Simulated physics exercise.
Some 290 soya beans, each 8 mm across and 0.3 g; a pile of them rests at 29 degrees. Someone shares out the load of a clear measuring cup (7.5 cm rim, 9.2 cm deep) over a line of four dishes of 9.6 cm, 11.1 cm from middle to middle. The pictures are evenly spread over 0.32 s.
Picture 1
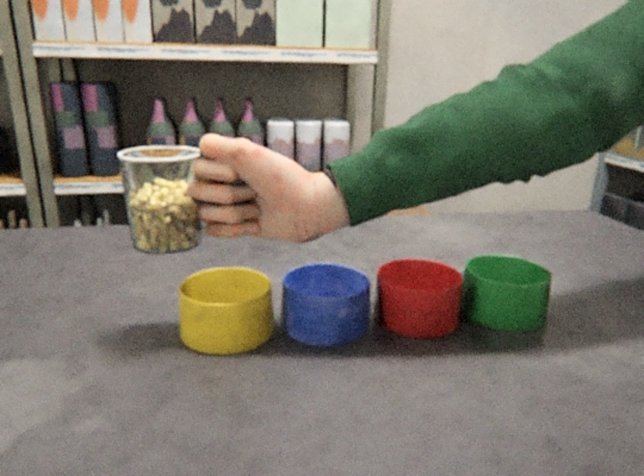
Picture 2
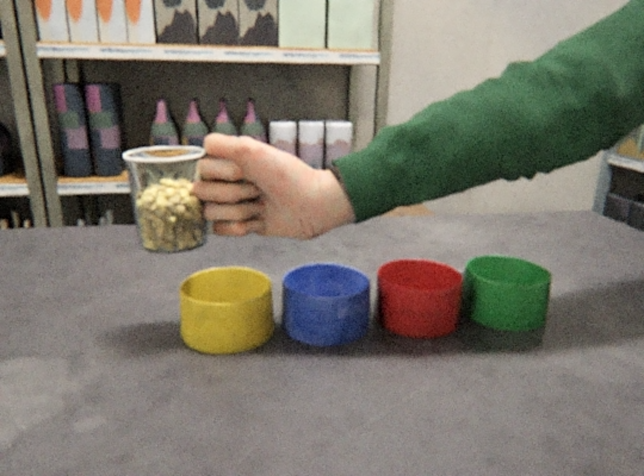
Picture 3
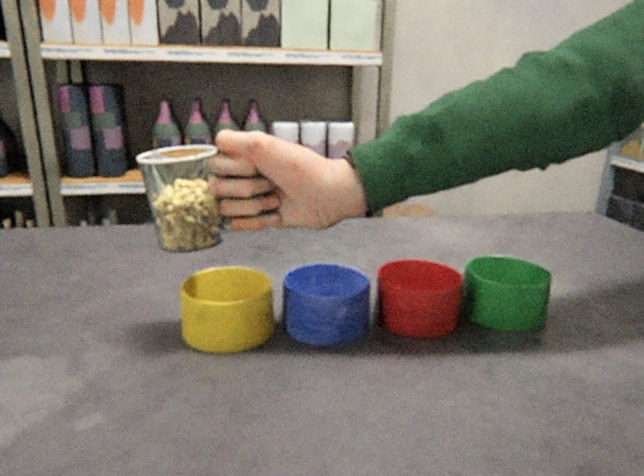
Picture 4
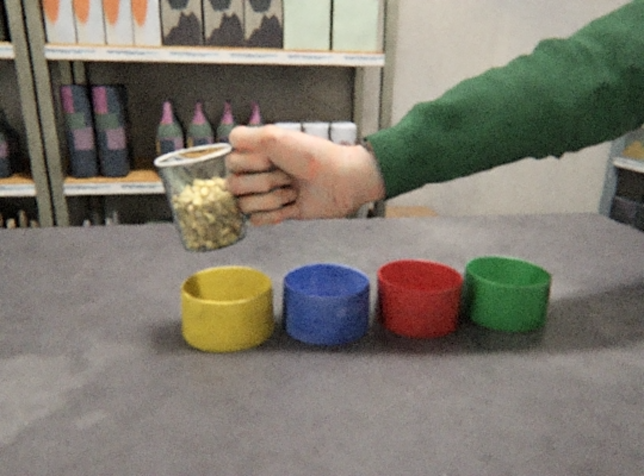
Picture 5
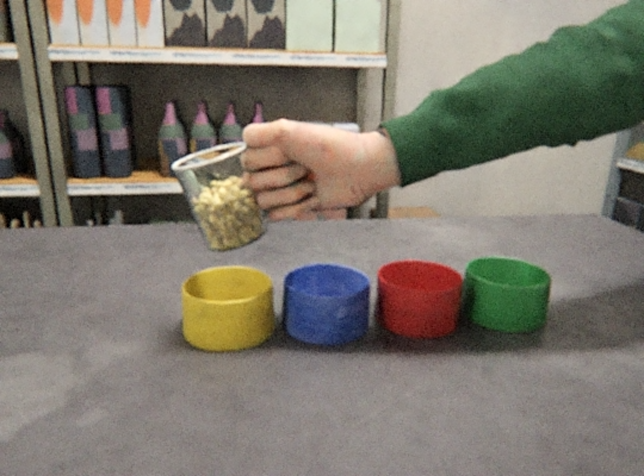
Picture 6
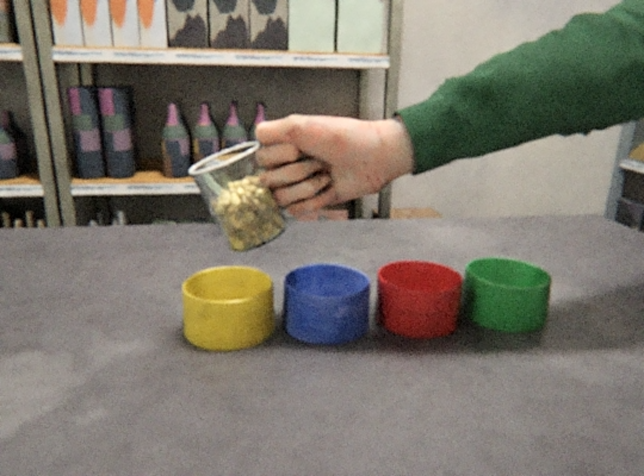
Hand in a green sleeve moving a clear cup of pale beans rightward above four coloured dishes while gradually tilting it left.
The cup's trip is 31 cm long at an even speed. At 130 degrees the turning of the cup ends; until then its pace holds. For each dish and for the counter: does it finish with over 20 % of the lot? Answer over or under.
Red over, blue under, green under, yellow under, counter under.
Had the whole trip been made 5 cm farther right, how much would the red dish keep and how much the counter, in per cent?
In that case red 90; counter 10.
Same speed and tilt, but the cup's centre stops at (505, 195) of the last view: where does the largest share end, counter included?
The winner: Red.
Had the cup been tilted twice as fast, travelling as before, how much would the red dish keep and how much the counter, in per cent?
Red 20; counter 20.
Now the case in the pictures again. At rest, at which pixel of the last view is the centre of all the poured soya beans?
Near (411, 301).
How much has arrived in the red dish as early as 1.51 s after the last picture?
About 100 per cent by then.
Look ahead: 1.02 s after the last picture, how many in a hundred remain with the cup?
Some 95 per cent of the load.
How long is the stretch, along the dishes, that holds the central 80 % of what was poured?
About 6 cm.
Then, 0.61 s after the last picture, tilt 73 degrees; cup holds 100 %.
Then, 1.02 s after the last picture, tilt 107 degrees; cup holds 95 %.
Then, 1.51 s after the last picture, tilt 130 degrees; cup holds 0 %, red 100 %.
In the end, red 100 %, blue 0 %, green 0 %, yellow 0 %, counter 0 %.
